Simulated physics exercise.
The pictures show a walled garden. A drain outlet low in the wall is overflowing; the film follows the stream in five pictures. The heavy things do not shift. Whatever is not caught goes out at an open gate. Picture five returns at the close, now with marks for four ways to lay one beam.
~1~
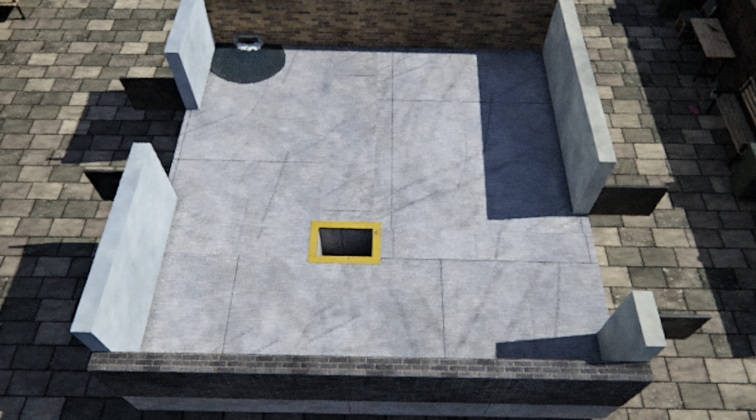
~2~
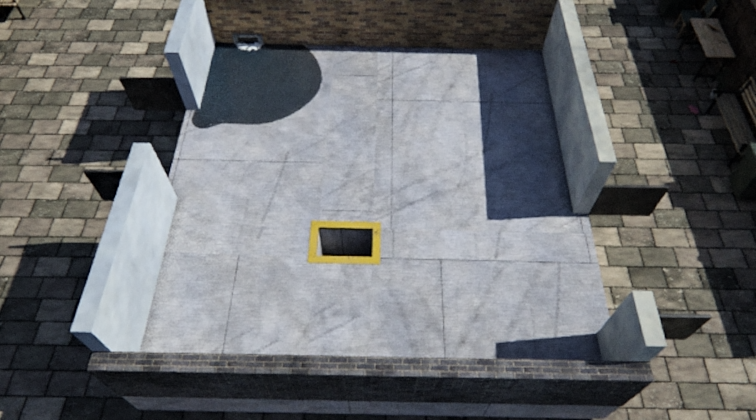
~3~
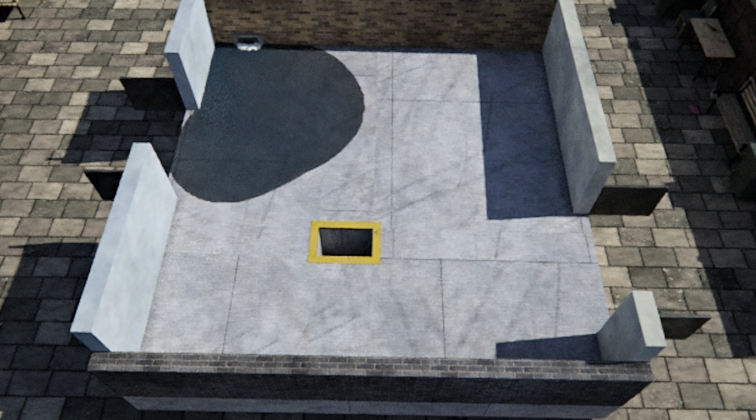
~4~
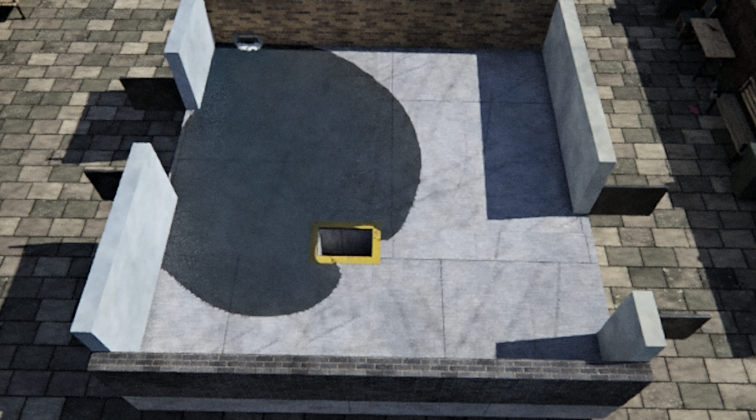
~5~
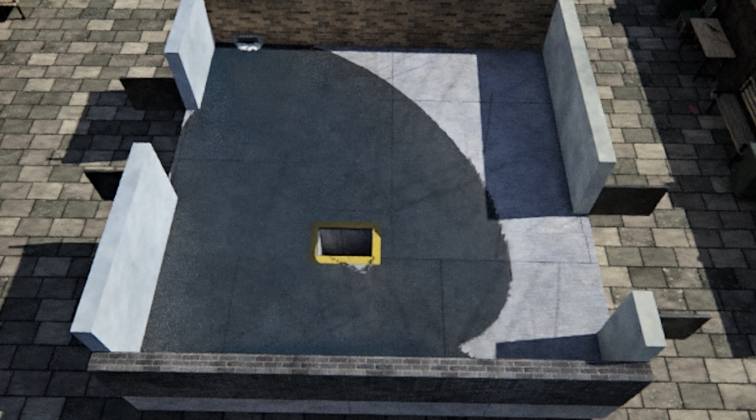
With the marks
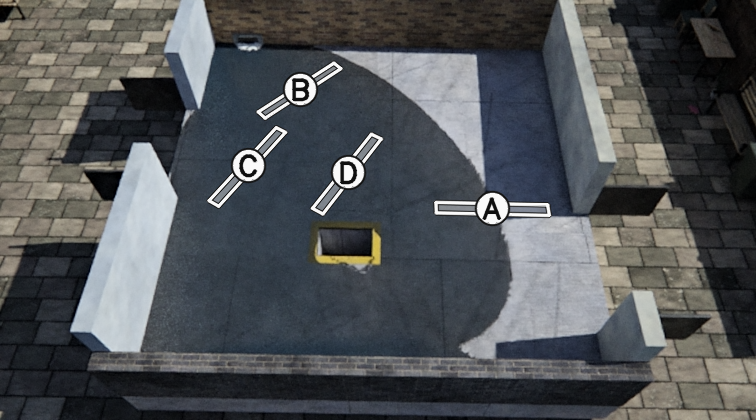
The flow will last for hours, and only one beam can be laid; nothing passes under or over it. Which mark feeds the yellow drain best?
A beats the others.
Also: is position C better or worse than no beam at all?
Worse.
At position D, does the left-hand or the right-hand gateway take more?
The right one.
On the marked copy, A from (436, 207) to (548, 210); B from (261, 115) to (337, 65); C from (213, 203) to (280, 129); D from (317, 211) to (376, 136).
With A, about 28 % of the stream runs into the yellow drain, about 71 % out by the gates.
With B, about 13 % of the stream runs into the yellow drain, about 85 % out by the gates.
With C, about 13 % of the stream runs into the yellow drain, about 86 % out by the gates.
With D, about 10 % of the stream runs into the yellow drain, about 87 % out by the gates.
